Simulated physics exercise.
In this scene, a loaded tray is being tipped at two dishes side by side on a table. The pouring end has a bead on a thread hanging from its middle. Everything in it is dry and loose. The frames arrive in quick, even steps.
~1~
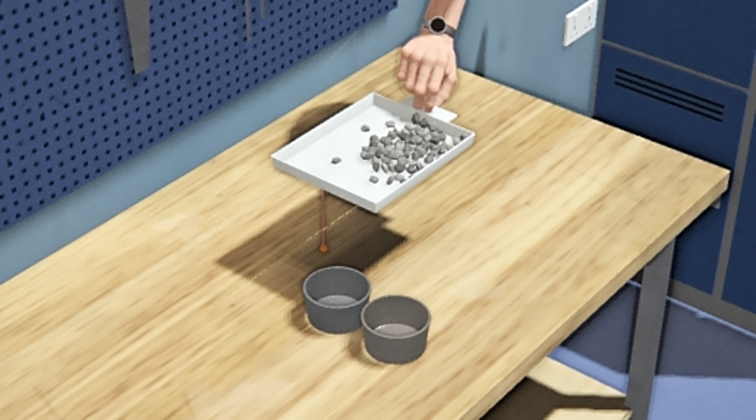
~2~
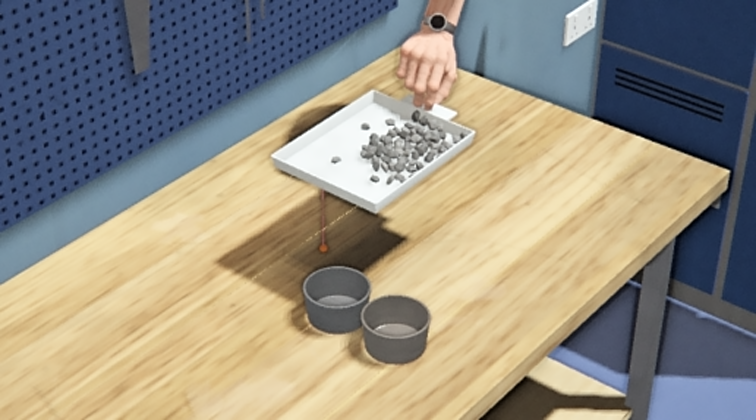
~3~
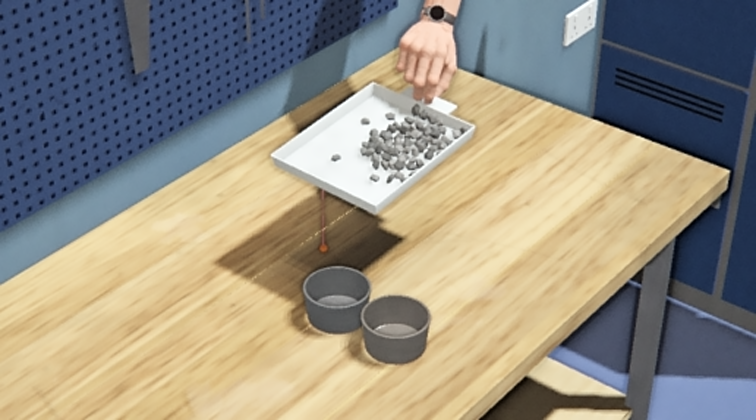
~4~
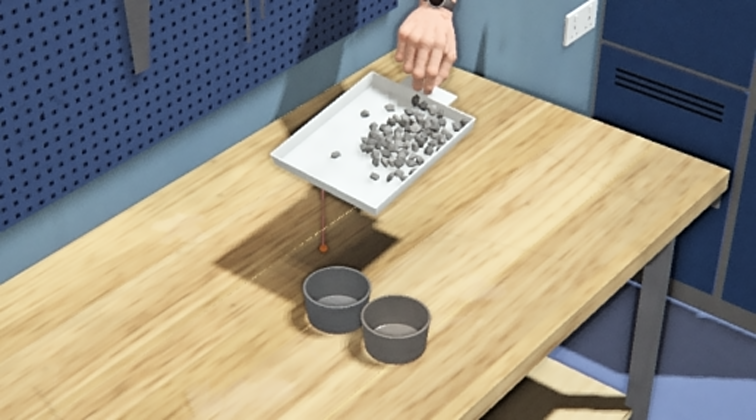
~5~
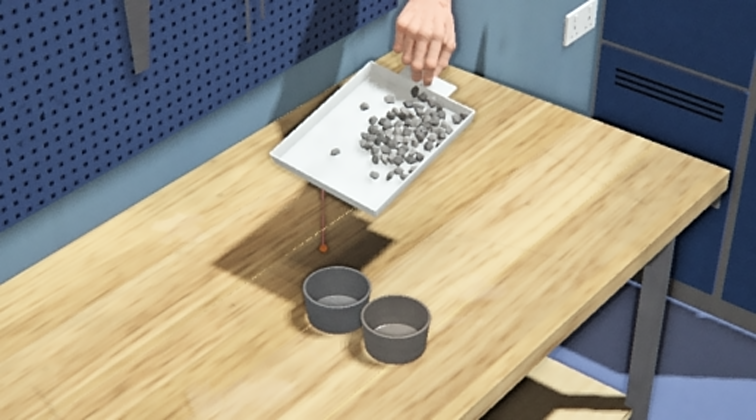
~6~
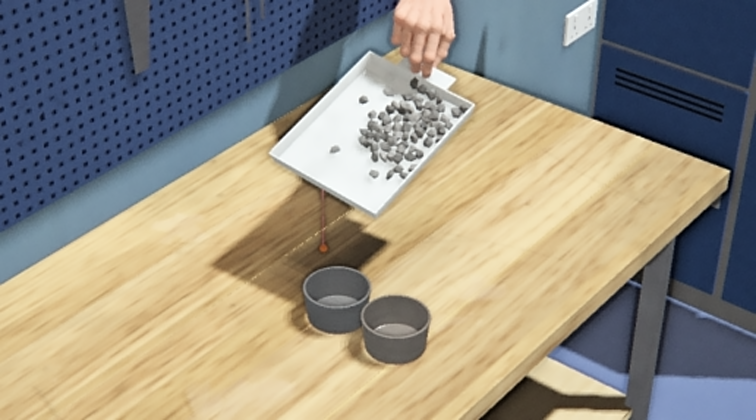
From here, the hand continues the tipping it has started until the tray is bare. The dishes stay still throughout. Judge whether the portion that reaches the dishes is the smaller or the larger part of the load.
The dishes will manage to catch most of it.
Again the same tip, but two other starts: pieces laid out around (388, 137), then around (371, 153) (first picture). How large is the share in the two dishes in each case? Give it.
You'd get near 70 percent first and near 70 percent next.
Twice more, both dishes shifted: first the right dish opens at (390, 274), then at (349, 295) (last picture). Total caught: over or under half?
The pair would catch the lesser share the first time and the greater share the second time.
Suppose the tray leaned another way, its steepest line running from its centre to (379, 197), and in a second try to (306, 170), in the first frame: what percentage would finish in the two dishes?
Lab note: Case 1 near 30 %, case 2 near 0 %.
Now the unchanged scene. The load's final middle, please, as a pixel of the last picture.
Resting centre, last frame: Roughly (344, 312).
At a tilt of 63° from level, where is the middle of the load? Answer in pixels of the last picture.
I'd put the middle close to (363, 188).
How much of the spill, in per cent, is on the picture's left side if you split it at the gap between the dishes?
40 per cent, about.
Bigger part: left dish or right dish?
Result: The left of the two takes it.
Soon after the last picture, tray tipped steeply; nearly all on the tray; a small part in the air.
A little later, tray tipped past a quarter turn; about a third on the tray; a small part in the right dish; about half in the left dish; a small part outside both; a small part in the air.
Later still, tray tipped past a quarter turn; a small part in the right dish; about two thirds in the left dish; about a quarter outside both.
At rest, tray tipped past a quarter turn; a small part in the right dish; about two thirds in the left dish; about a quarter outside both.
